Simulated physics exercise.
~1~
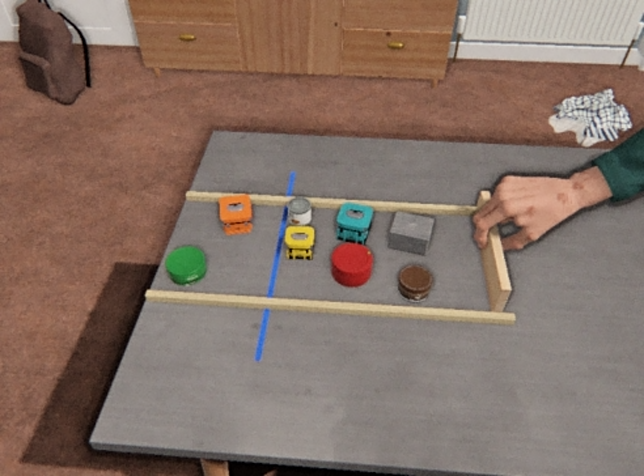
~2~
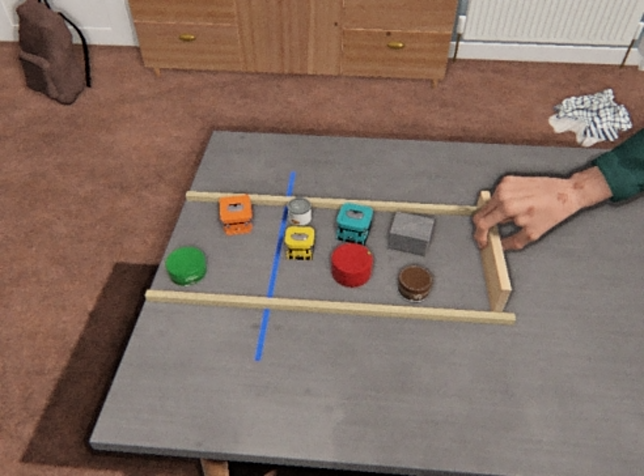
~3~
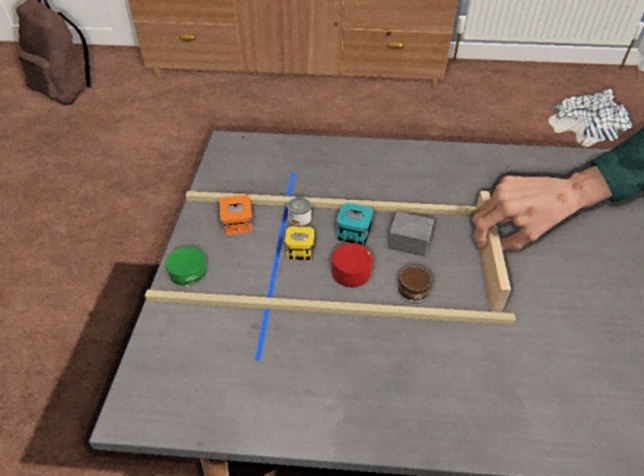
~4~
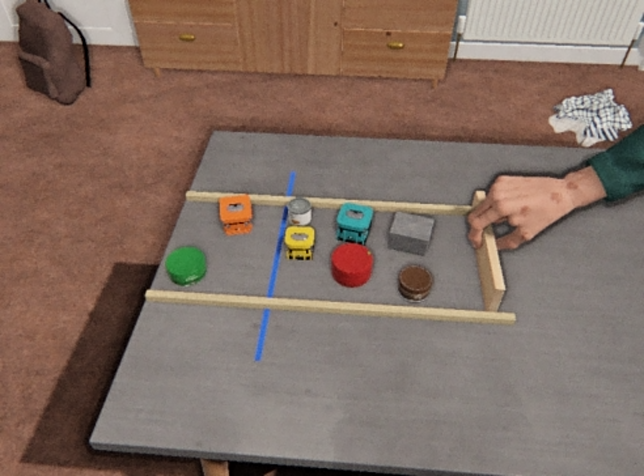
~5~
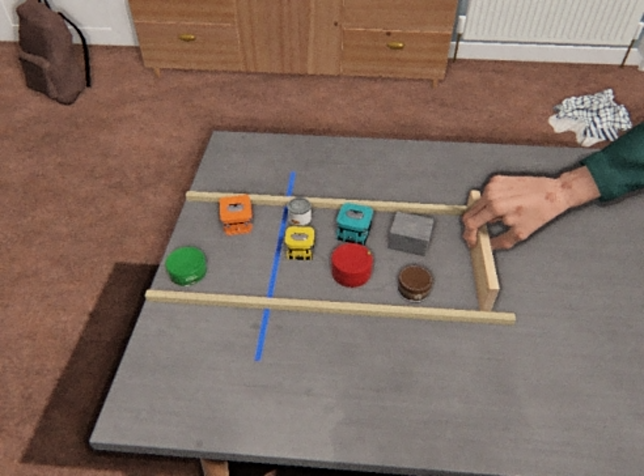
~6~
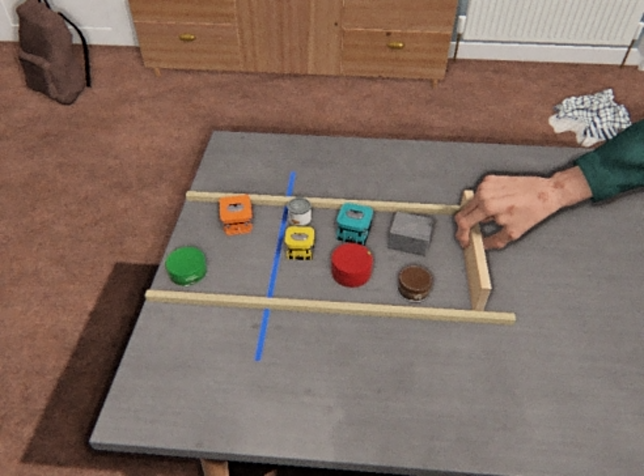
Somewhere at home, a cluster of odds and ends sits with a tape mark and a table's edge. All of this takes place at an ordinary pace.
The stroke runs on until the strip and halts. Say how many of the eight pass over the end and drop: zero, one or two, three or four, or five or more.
Every one stays.
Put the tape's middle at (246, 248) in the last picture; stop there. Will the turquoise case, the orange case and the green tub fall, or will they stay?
In that case the turquoise case does not drop, the orange case tips off, the green tub does not drop.
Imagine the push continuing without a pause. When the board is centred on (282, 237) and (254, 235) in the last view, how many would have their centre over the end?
The counts, in order, are 0 and 1.
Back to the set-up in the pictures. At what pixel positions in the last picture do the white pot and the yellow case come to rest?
One ends up near (213, 203) and the other near (225, 240).
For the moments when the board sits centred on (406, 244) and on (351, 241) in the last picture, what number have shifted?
Note: First position 3; second position 6.
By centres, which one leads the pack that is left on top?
Result - foremost is the orange case.
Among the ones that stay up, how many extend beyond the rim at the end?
Looks like 1 of them.
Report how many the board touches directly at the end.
At rest, 3 are in contact.
Soon after, none off yet; green tub at rest near (187, 266); orange case at rest near (236, 215); white pot at rest near (300, 213).
At rest, the number that fall off is zero.
